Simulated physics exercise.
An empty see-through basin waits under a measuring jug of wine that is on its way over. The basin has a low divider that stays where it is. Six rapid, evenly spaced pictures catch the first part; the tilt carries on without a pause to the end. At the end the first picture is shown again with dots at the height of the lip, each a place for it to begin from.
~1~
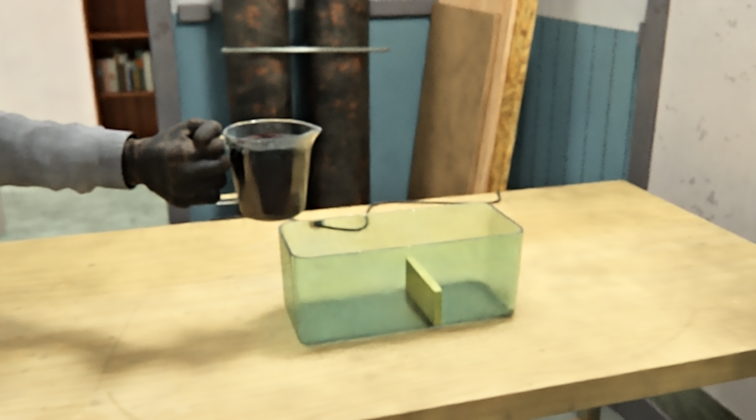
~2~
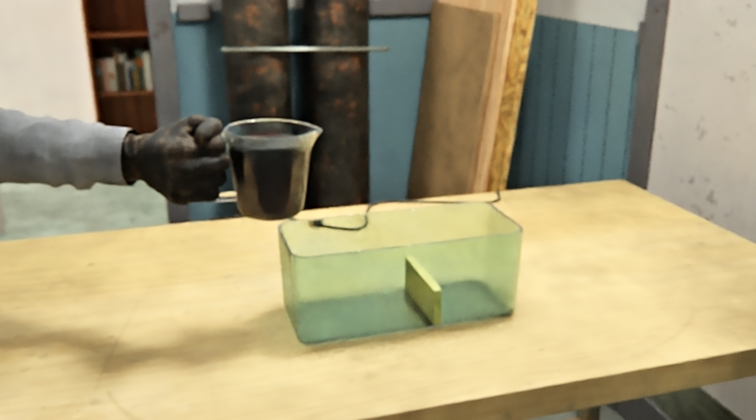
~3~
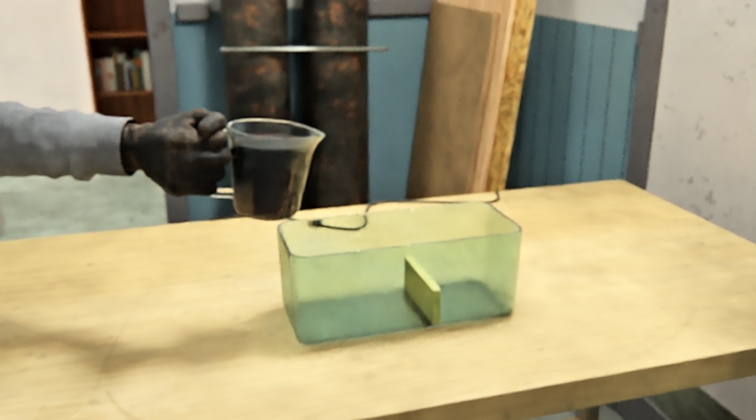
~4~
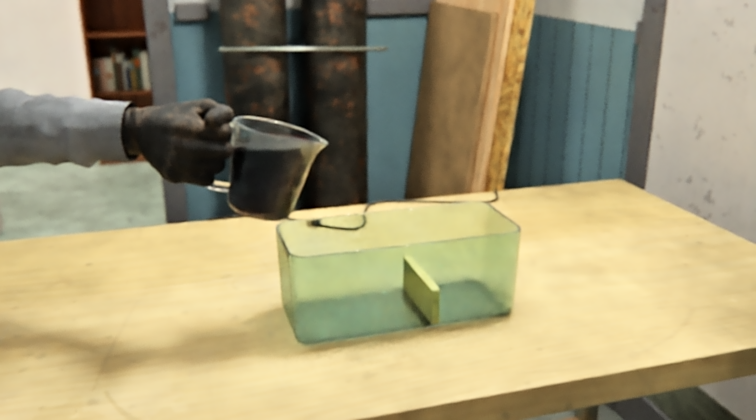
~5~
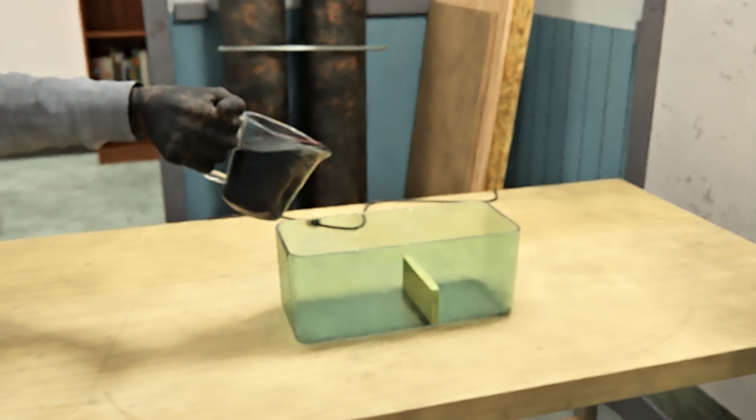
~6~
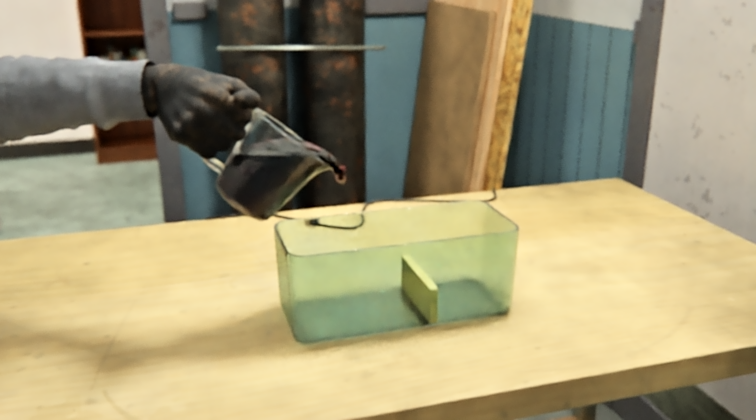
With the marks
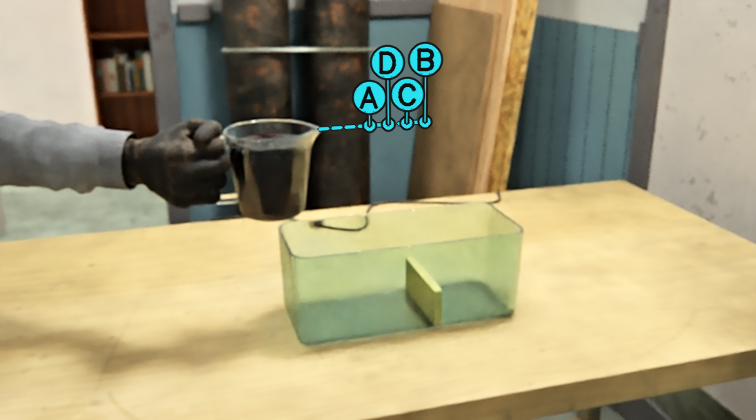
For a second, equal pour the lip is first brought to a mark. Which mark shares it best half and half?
Use spot D.
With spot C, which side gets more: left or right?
The right one.
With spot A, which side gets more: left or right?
More ends on the left.
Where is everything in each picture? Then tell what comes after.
Upright, lip at (319, 129); basin from (297, 344) to (514, 312); top of the wall at (423, 272); nothing has left yet.
Upright, lip at (320, 130); nothing has left yet.
Tipped about 7°, lip at (323, 134); nothing has left yet.
Tipped about 16°, lip at (326, 142); nothing has left yet.
Tipped about 27°, lip at (329, 153); wine is over the lip, down to (329, 153).
Tipped about 41°, lip at (329, 167); wine is over the lip, down to (340, 180).
On the marked copy, A at (369, 125); B at (424, 121); C at (406, 123); D at (388, 124).
With A, about 83 % ends left of the wall and 16 % right of it.
With B, about 7 % ends left of the wall and 92 % right of it.
With C, about 21 % ends left of the wall and 78 % right of it.
With D, about 50 % ends left of the wall and 49 % right of it.
